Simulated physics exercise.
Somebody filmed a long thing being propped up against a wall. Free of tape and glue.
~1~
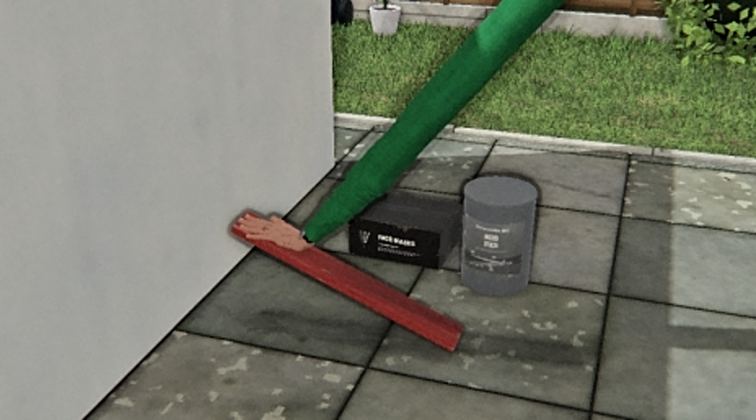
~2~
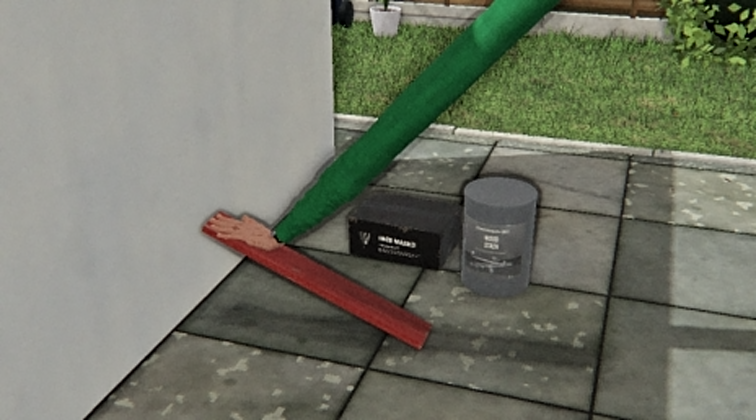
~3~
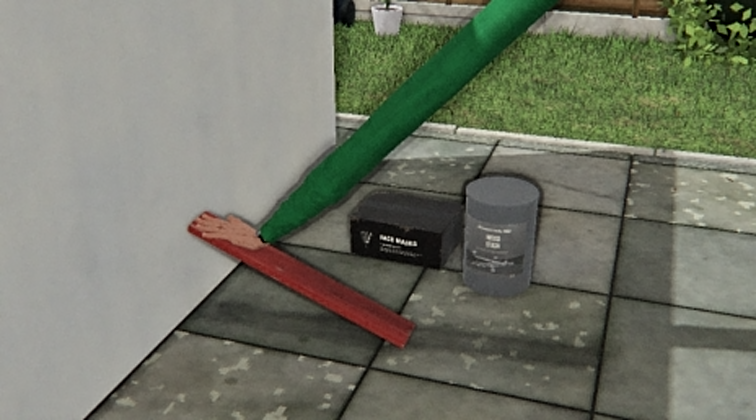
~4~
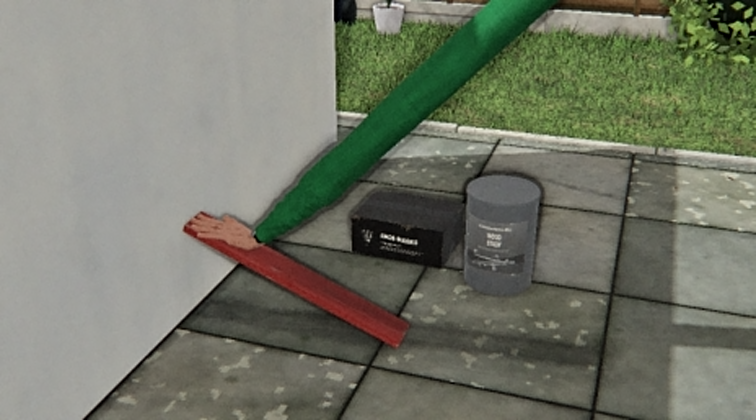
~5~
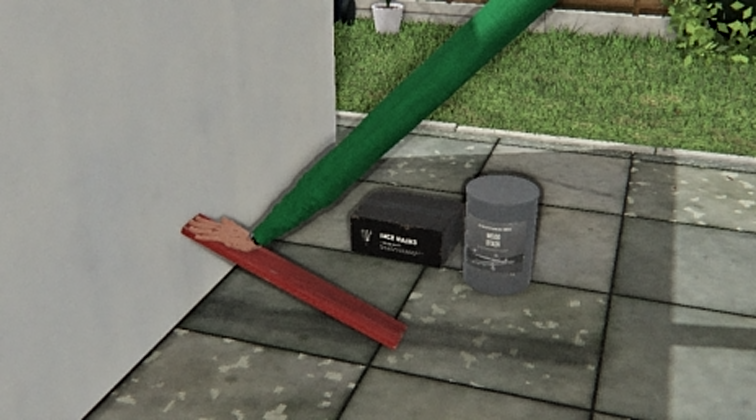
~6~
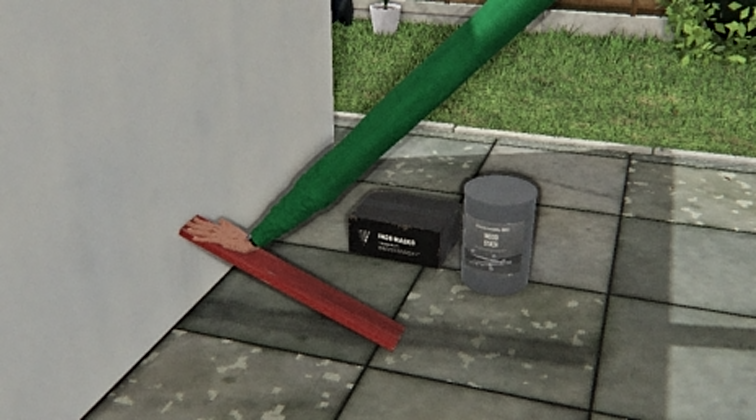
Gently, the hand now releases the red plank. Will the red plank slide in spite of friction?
Yes, it slides.
Then, 0.30 s later than the last frame, red plank 22° lower than it was left near (301, 322).
Then, 0.40 s later than the last frame, red plank 24° lower than it was left near (301, 314).
Then, 1.80 s later than the last frame, red plank 22° lower than it was left near (302, 321).
When it is over, moved from the start, red plank; the other 2 as before. End places, in pixels of the last picture, red plank near (302, 321). The plank slides down.
